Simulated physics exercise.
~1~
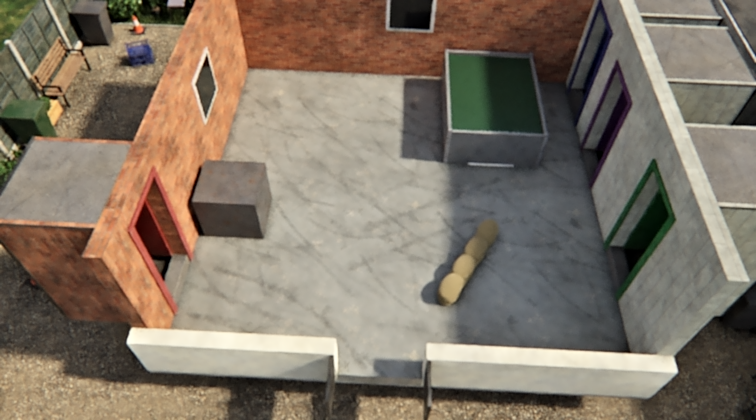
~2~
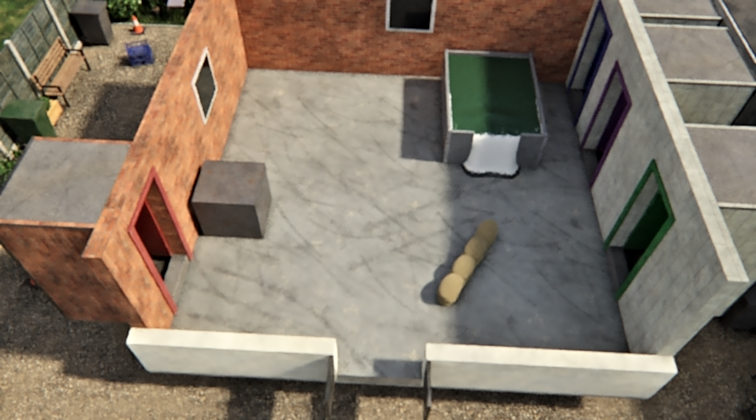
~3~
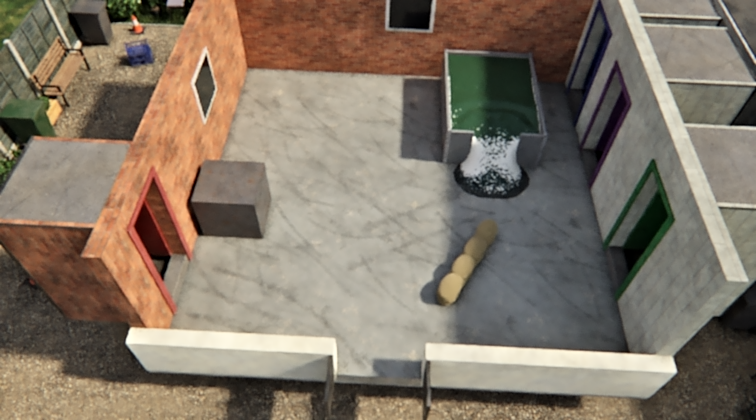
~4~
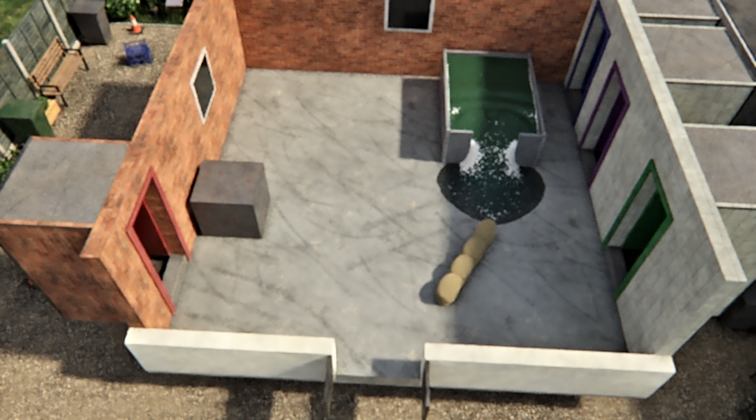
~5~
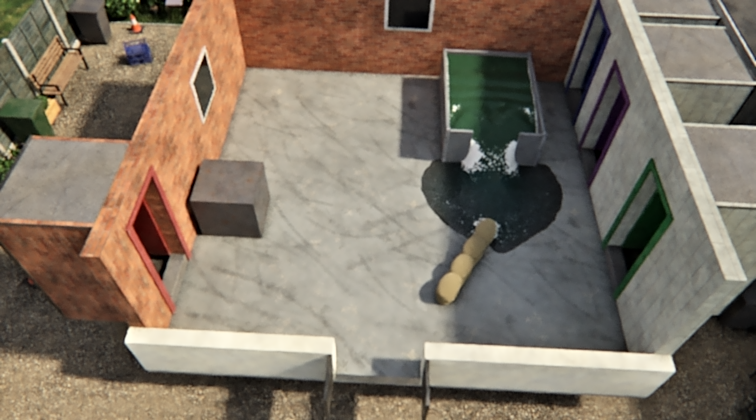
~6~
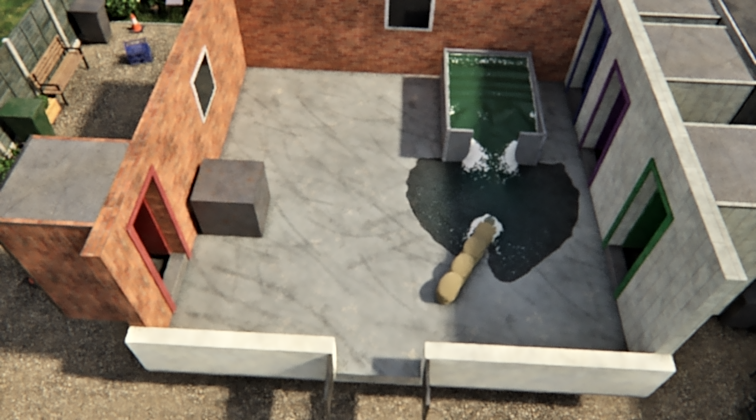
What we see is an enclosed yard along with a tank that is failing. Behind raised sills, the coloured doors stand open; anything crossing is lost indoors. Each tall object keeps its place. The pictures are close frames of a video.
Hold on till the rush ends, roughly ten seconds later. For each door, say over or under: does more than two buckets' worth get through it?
In order: The green door will not top two buckets, the red door will not top two buckets, the blue door will not top two buckets, the purple door will not top two buckets.
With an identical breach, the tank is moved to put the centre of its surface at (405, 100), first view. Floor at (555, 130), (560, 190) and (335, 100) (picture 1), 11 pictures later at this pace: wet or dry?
One after the other: Untouched, untouched, untouched.
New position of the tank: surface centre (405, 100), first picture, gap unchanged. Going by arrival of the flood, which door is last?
It's the blue door.
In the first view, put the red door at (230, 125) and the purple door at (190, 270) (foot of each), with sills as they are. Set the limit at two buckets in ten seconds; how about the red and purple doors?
Red door: Falls short. Purple door: Exceeds the limit.
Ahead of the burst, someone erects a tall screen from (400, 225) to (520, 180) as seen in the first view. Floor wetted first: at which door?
It is the one in purple.
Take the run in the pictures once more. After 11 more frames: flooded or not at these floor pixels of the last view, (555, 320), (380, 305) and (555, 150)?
As listed, the points end up soaked, soaked and high and dry.
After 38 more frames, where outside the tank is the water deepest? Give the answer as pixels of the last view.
Check close to (195, 243).
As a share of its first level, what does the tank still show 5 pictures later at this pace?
72 % or so.
A moment on, water covers 30 % of the floor; the green door wet at the sill, nothing in, the red door not reached, the blue door not reached, the purple door wet at the sill, nothing in.
Next, water covers 40 % of the floor; the green door wet at the sill, nothing in, the red door not reached, the blue door not reached, the purple door wet at the sill, nothing in.
Then, water covers 45 % of the floor; the green door wet at the sill, nothing in, the red door wet at the sill, nothing in, the blue door not reached, the purple door wet at the sill, nothing in.
Later, water covers 55 % of the floor; the green door under two buckets in, the red door wet at the sill, nothing in, the blue door not reached, the purple door wet at the sill, nothing in.
In the end, water covers 80 % of the floor; the green door under two buckets in, the red door under two buckets in, the blue door wet at the sill, nothing in, the purple door wet at the sill, nothing in.
